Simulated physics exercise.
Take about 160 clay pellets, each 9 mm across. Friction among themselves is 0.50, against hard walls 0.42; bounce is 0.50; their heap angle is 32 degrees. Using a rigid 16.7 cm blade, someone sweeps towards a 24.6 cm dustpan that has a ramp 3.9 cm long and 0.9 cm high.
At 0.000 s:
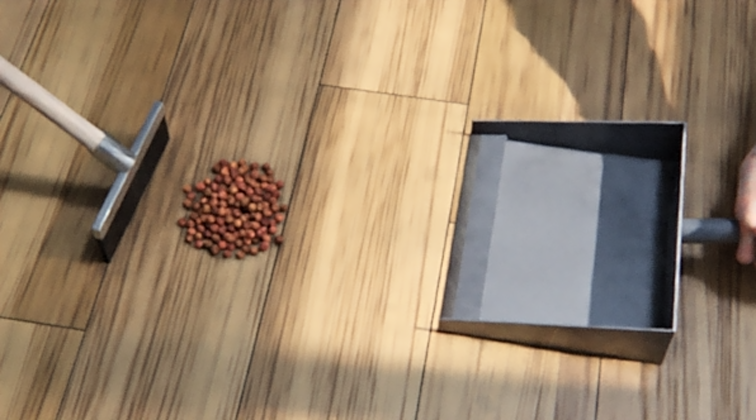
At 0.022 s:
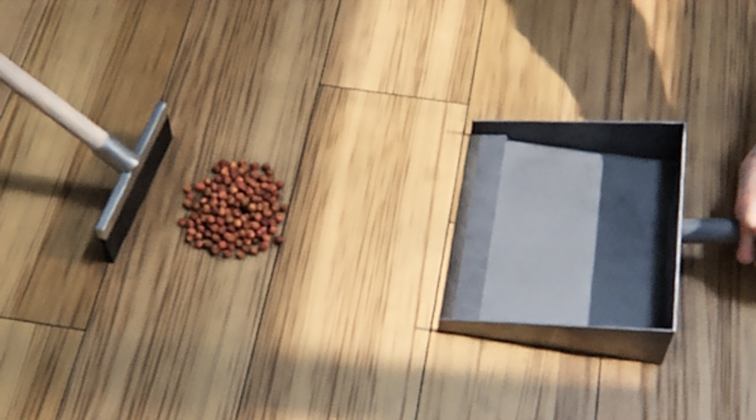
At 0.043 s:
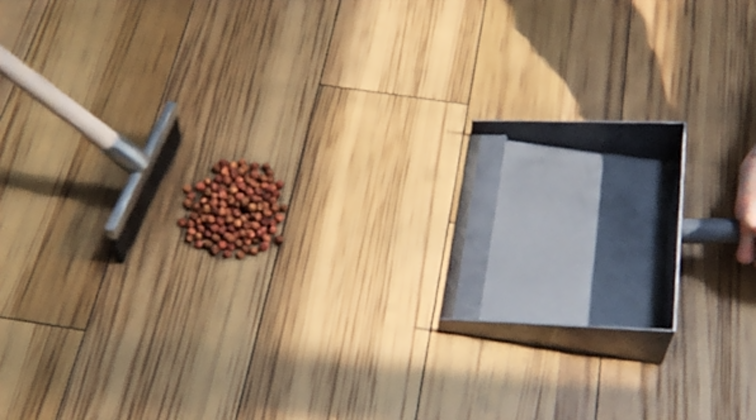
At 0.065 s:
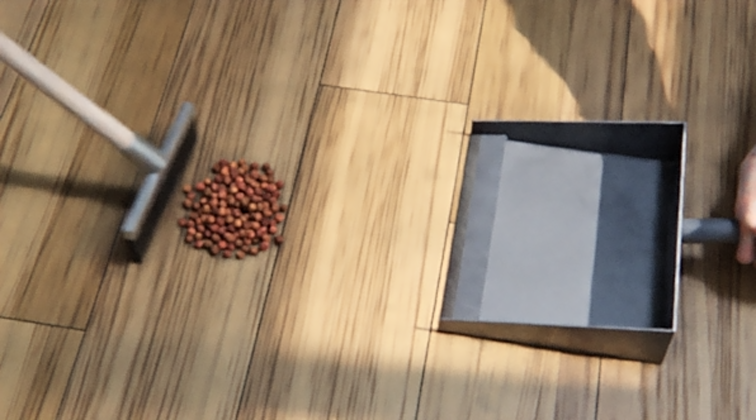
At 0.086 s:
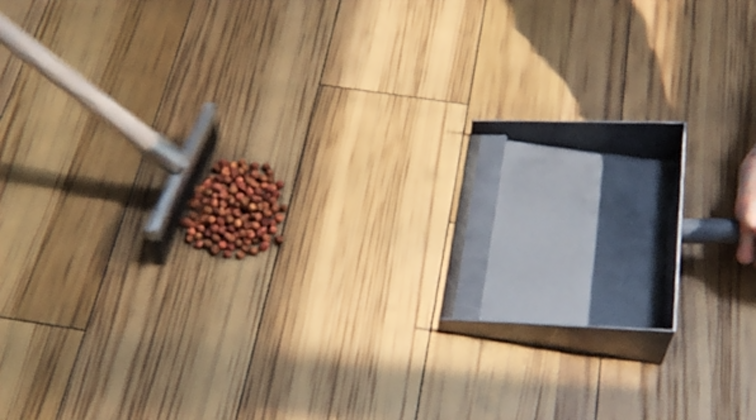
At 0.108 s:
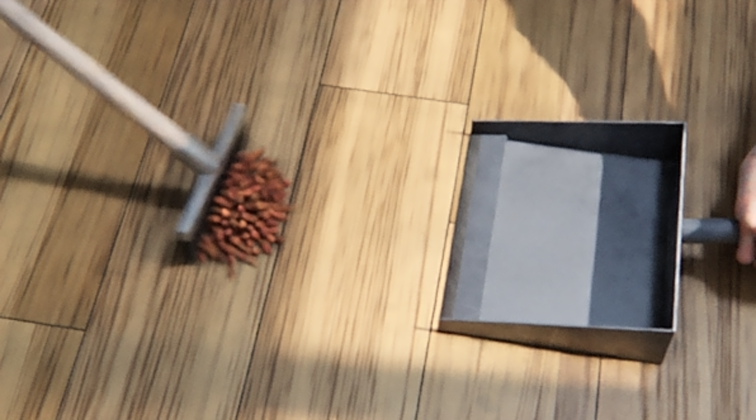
A rigid blade on a pale handle slid rightward across a wooden floor and pushed into a small heap of reddish-brown pellets, while a hand at the right kept a grey dustpan still.
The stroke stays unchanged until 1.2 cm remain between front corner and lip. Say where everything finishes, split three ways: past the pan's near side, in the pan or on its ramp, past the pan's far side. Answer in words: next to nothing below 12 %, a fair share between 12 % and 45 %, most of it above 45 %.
Near side - a fair share; pan - most of it; far side - next to nothing.
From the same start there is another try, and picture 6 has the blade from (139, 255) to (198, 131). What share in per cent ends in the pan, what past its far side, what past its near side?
You'd see pan at 25, far at 0 and near at 30.
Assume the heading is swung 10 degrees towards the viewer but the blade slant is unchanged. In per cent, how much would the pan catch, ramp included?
Roughly 55 per cent.
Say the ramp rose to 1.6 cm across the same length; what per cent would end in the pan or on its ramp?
Roughly 50 per cent.
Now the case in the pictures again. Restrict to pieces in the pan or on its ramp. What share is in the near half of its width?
Something like 40 in a hundred.
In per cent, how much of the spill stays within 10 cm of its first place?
0 %.
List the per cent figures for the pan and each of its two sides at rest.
Near: 15; pan: 50; far: 5 (percent).
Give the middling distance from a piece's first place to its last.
34 cm or thereabouts.
Then, at 0.20 s, middle of the blade 12 cm from the lip; 0 % over the lip, far side 0 %, near side 10 %.
Then, at 0.26 s, middle of the blade 5 cm from the lip; 5 % over the lip, far side 5 %, near side 10 %.
After 0.47 s, middle of the blade 2 cm from the lip; 65 % over the lip, far side 5 %, near side 20 %.
By 1.2 s all is still; near side 15 %, pan 50 %, far side 5 %, in front of the lip or behind the blade 25 %.
